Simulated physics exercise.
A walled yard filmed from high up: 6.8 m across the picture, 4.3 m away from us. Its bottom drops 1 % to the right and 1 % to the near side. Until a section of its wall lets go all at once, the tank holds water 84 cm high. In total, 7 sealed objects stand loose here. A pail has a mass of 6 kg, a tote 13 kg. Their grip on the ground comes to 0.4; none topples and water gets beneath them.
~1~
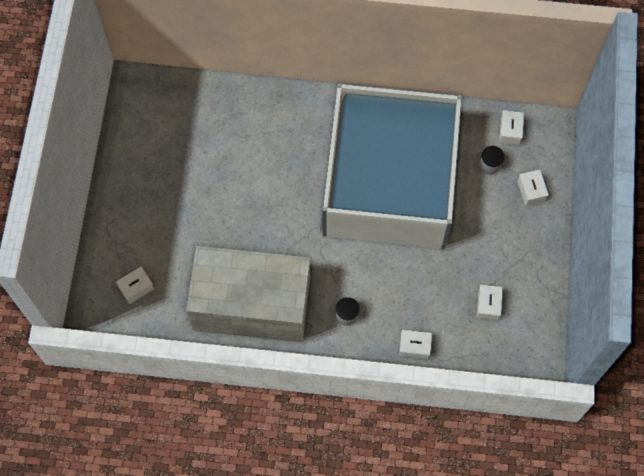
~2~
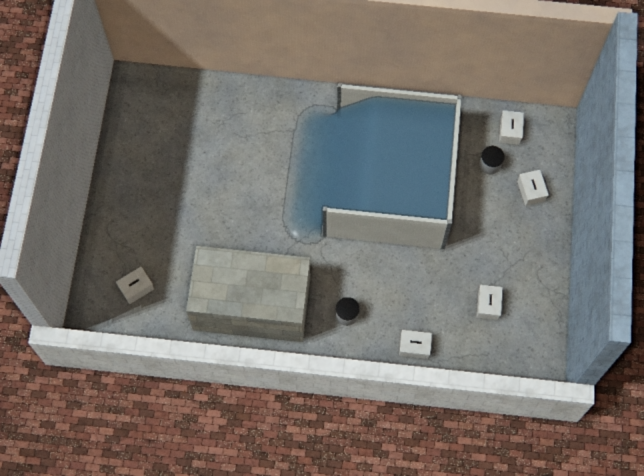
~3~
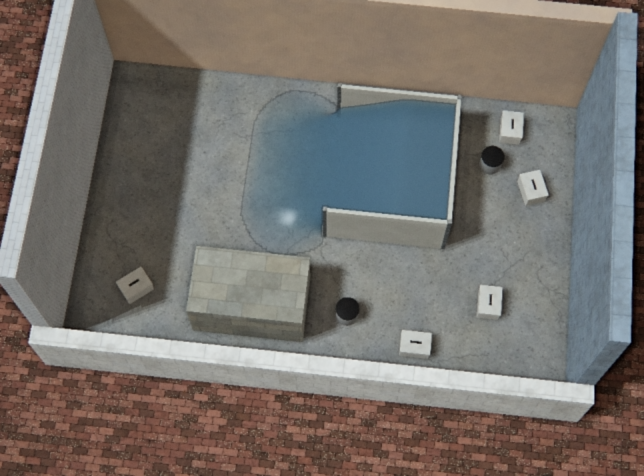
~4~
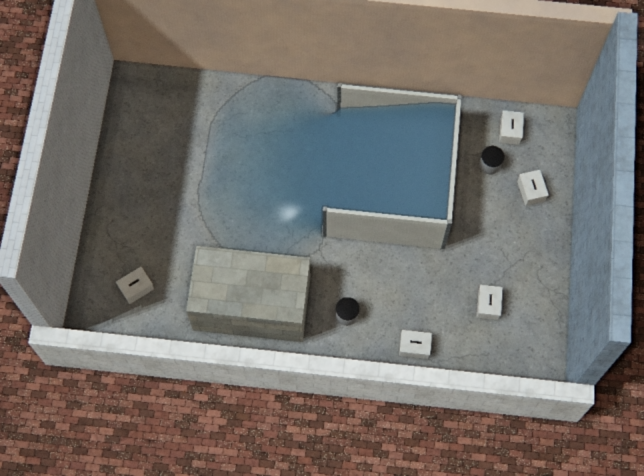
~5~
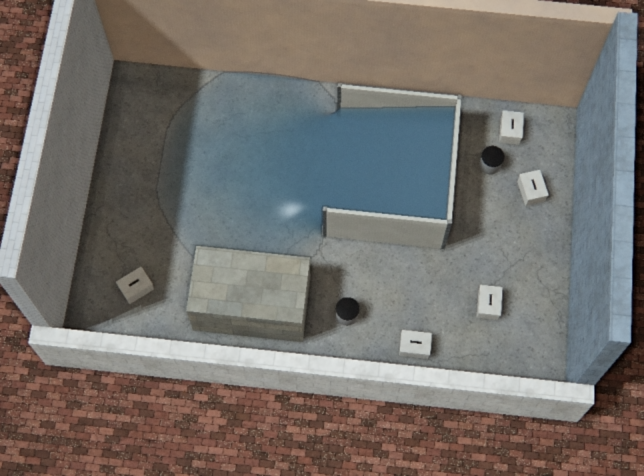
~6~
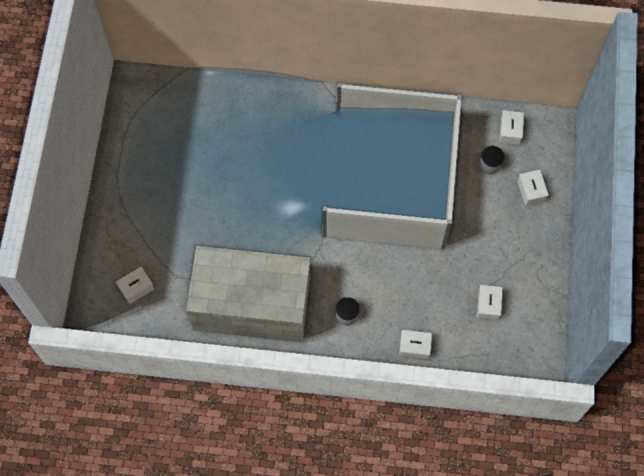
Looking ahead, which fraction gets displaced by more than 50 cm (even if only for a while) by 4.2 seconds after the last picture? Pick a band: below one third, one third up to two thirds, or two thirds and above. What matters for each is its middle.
The share is below one third.
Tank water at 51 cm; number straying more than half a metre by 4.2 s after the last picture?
That would give 1.
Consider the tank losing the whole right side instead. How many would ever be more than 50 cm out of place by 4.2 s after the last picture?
In that case the number is 6.
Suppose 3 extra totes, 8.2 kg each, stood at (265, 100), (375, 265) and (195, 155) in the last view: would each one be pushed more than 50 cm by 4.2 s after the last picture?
In order: Beyond it, beyond it, beyond it.
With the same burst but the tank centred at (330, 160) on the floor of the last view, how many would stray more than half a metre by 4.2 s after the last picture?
That gives 2 of them.
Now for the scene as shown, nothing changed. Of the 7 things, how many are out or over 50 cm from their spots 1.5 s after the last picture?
I count 1 of them.
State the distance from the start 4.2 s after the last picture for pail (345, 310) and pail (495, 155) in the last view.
First: 0 cm. Second: 0 cm.
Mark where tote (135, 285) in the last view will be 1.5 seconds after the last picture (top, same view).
Position: About (116, 317).
Then, 0.4 s after the last picture 0 of 7 are over 50 cm from their spots; 0 afloat.
Then, 1.5 s after the last picture 1 of 7 are over 50 cm from their spots; 1 afloat.
Then, 2.8 s after the last picture 1 of 7 are over 50 cm from their spots; 1 afloat.
Then, 4.2 s after the last picture 2 of 7 are over 50 cm from their spots, and 2 have been at some point; 1 afloat.
